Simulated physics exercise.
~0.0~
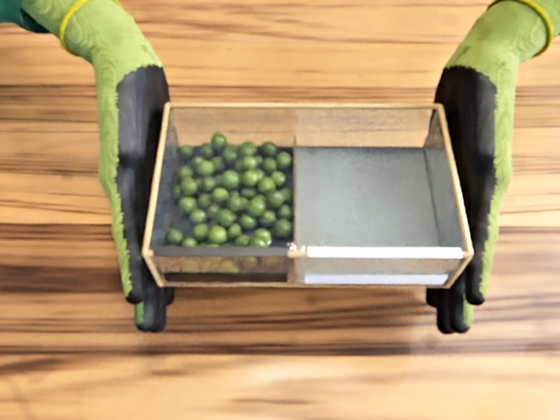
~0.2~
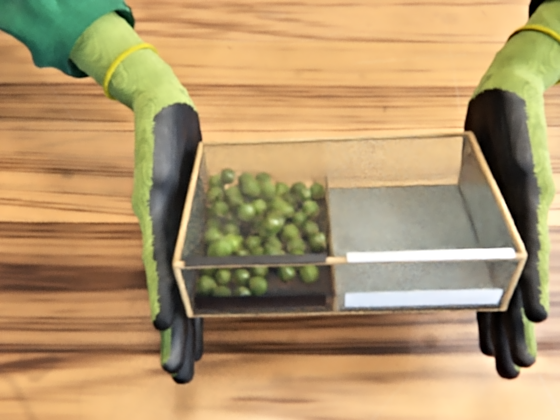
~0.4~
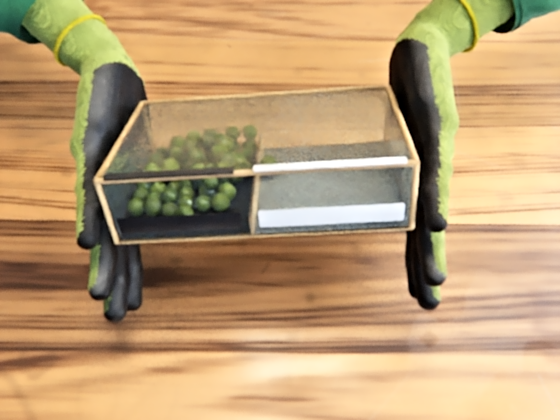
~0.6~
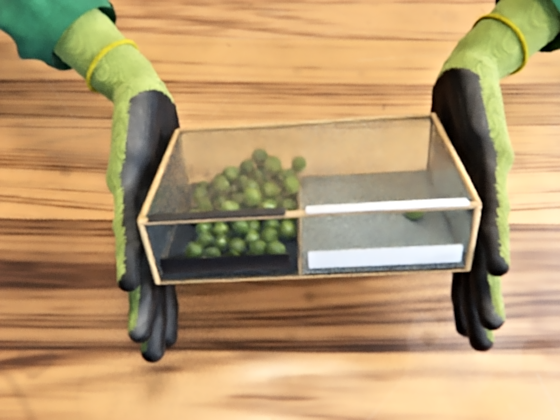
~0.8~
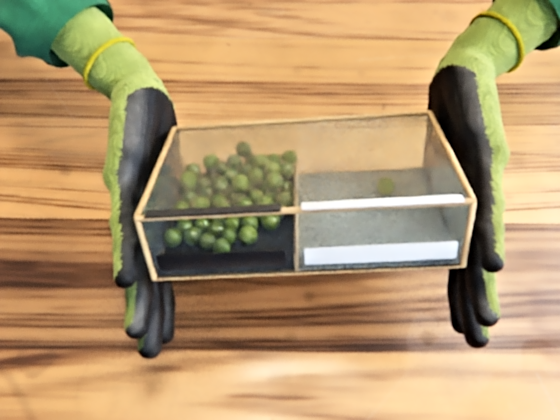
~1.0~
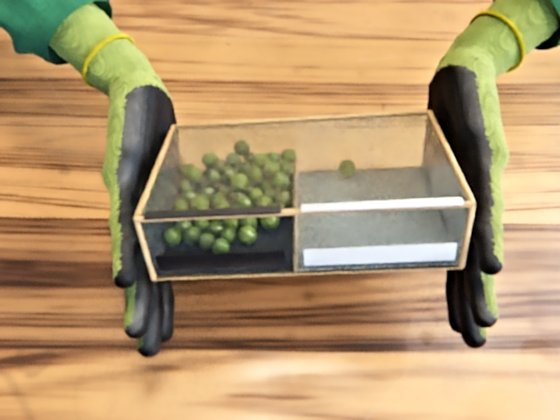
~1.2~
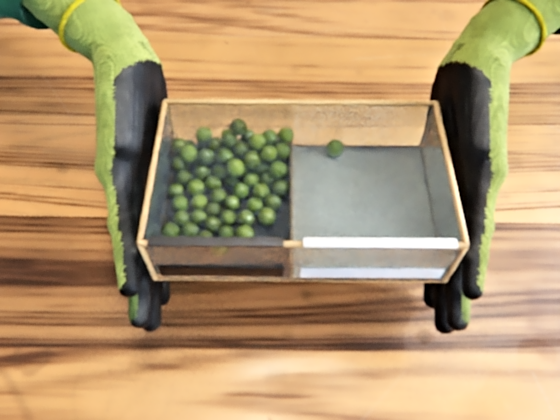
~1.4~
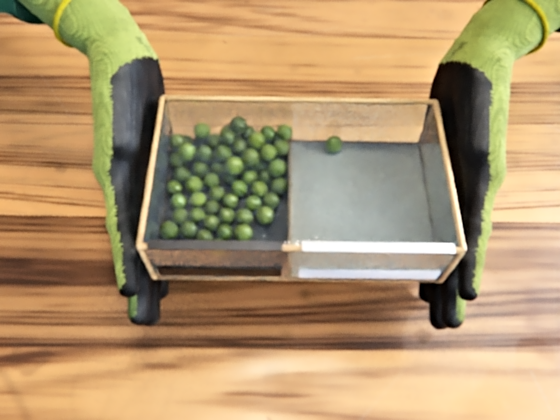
Gloved hands shaking and tilting a clear-lidded box of green olives, then levelling it with one olive in the right compartment.
